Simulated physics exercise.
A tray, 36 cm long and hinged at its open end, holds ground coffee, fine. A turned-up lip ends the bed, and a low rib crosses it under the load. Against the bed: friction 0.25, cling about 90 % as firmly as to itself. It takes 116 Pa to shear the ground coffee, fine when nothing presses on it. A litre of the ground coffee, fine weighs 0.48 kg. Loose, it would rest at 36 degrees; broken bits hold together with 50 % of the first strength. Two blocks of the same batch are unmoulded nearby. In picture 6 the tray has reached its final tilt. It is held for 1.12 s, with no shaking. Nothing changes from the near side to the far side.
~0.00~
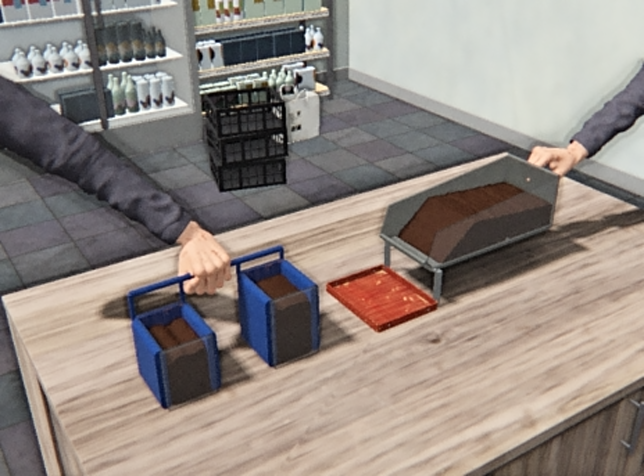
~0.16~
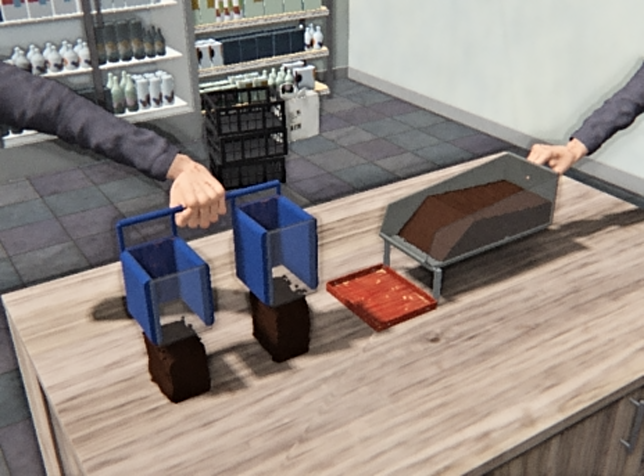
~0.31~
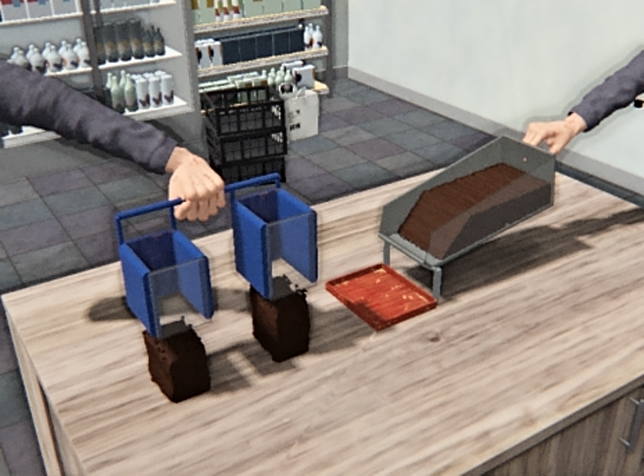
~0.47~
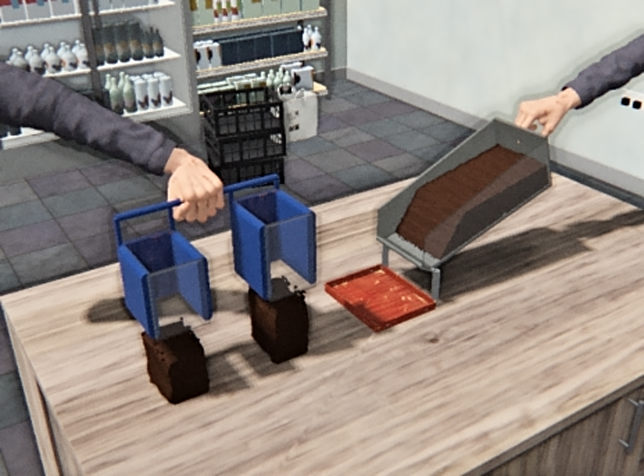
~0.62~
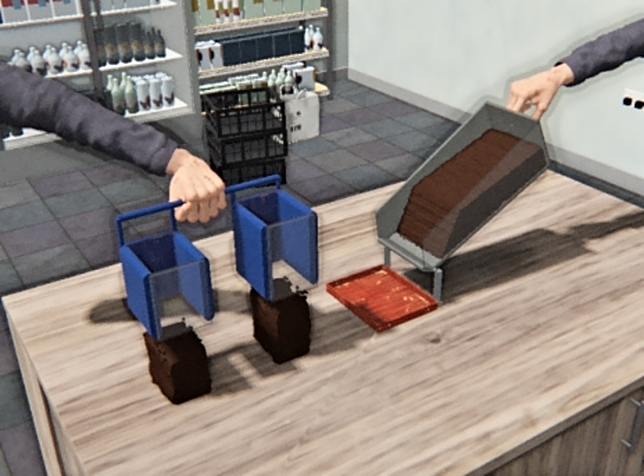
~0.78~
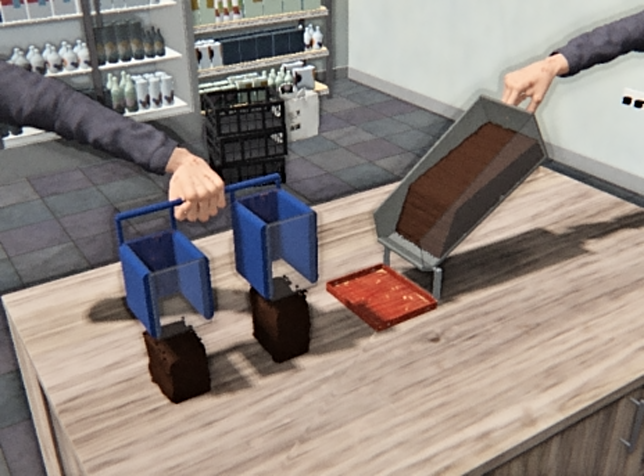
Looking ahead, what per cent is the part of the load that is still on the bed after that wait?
It comes to some 100 %.
After 0.90 s, the tilt is 30 degrees and 100 % is on the bed.
After 1.03 s, the tilt is 30 degrees and 100 % is on the bed.
After 1.17 s, the tilt is 30 degrees and 100 % is on the bed.
After 1.30 s, the tilt is 30 degrees and 100 % is on the bed.
After 1.86 s, at the end, the tilt is 30 degrees and 100 % is on the bed.
